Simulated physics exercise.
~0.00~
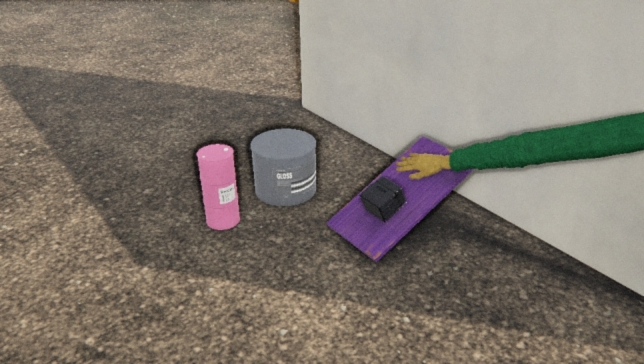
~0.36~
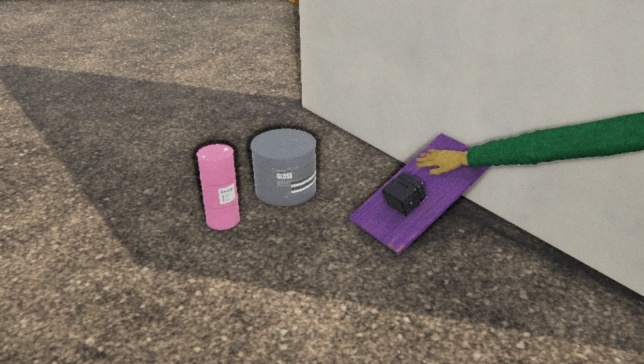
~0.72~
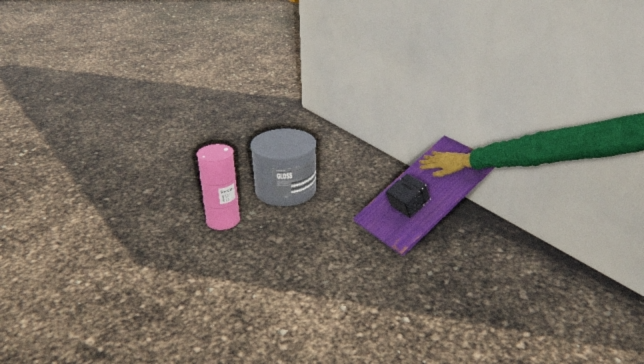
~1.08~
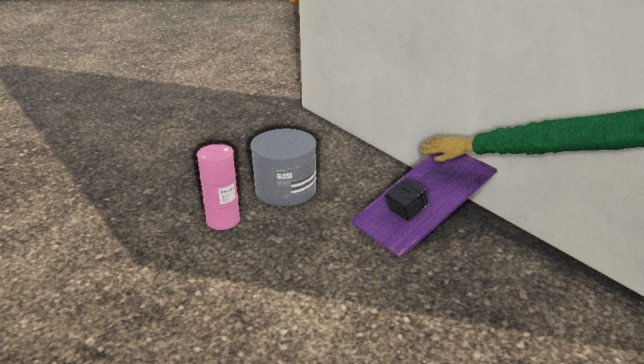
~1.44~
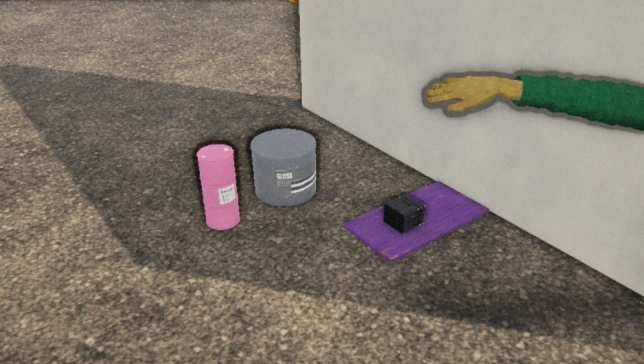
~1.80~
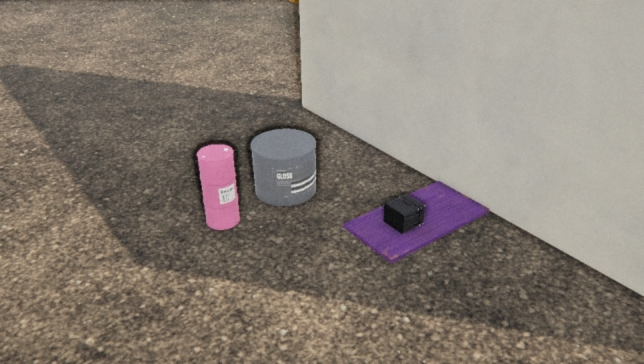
A green-sleeved arm held a tilted purple board with a small black block on it, shifted it right toward the wall, then let go and drew away. The board dropped flat with the block still on it, beside the unmoved grey pail and pink canister.
